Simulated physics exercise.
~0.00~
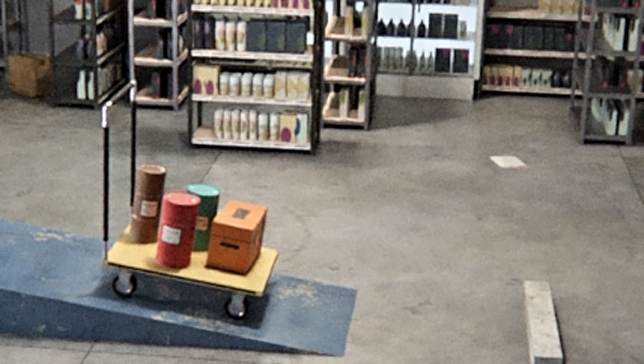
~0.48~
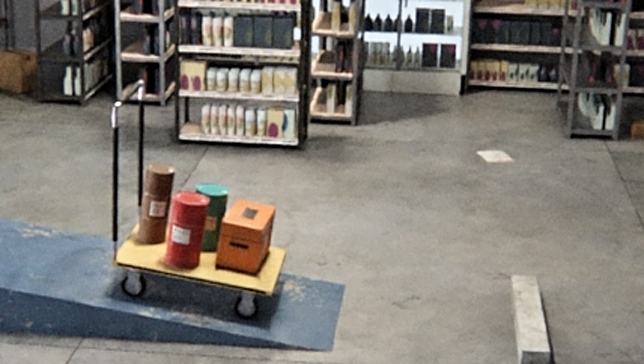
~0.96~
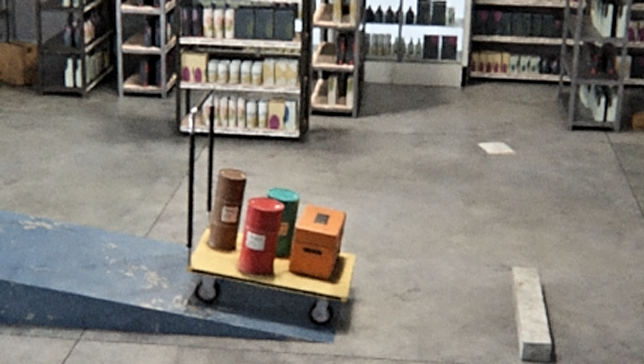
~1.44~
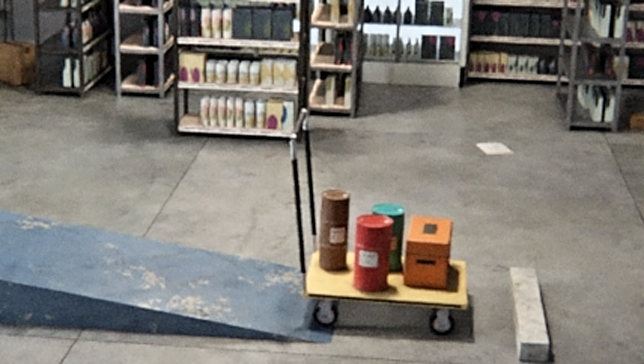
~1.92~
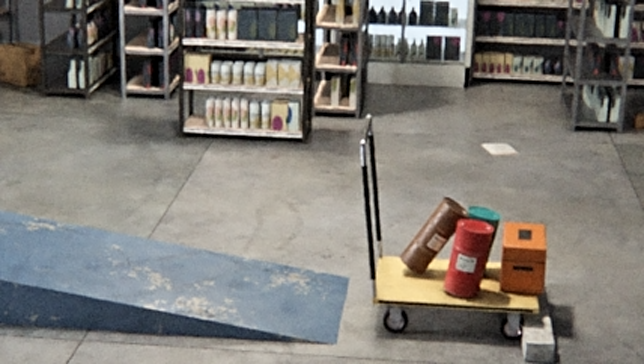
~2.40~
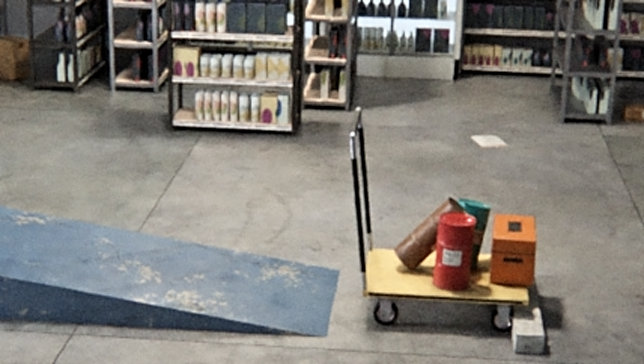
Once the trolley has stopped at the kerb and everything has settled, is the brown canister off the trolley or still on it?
The brown canister is still on the trolley. It tips over to the right when the trolley reaches the kerb but stays on the yellow deck.
